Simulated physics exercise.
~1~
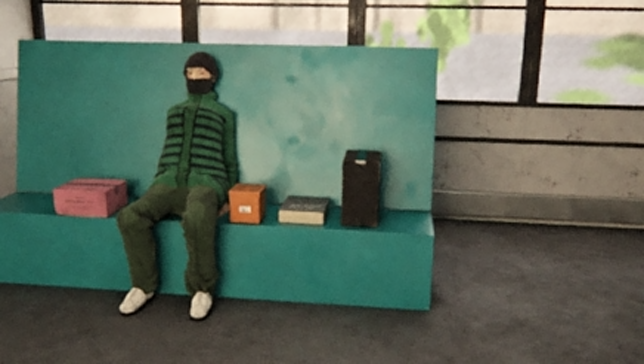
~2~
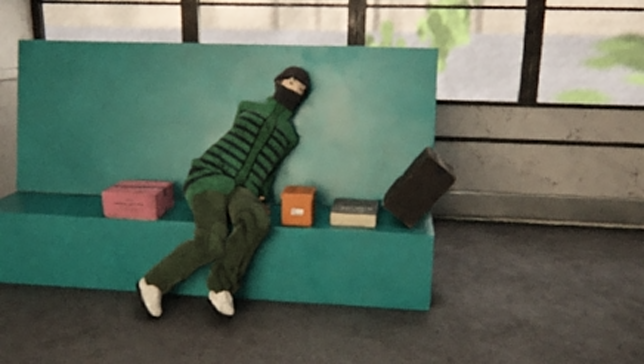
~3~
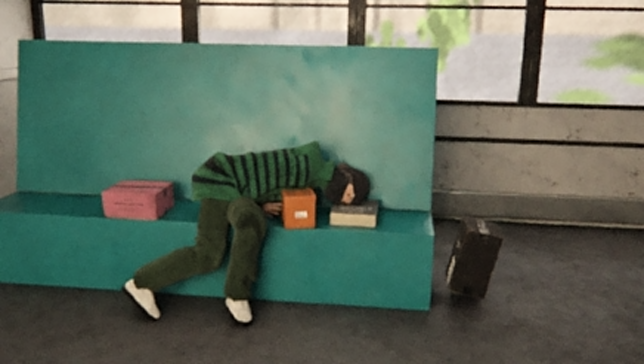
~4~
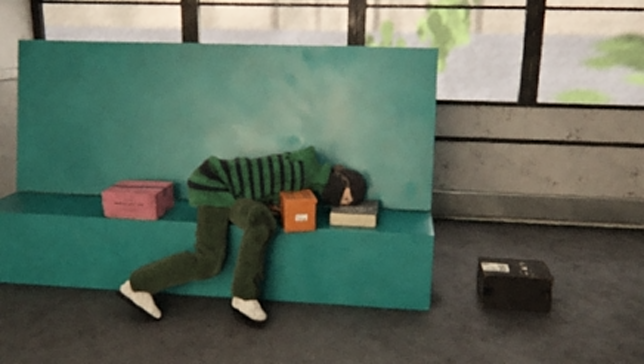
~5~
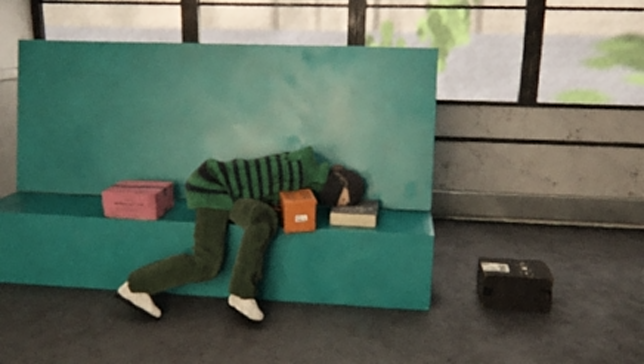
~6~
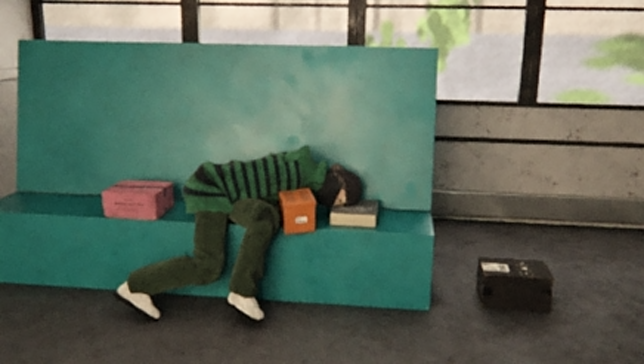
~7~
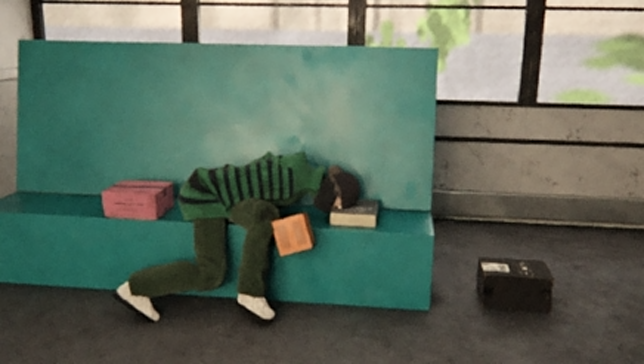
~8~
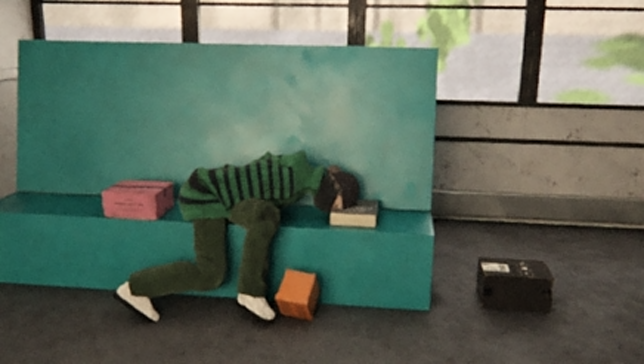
A seated person flops right onto the bench as a black case, then an orange box, falls off.
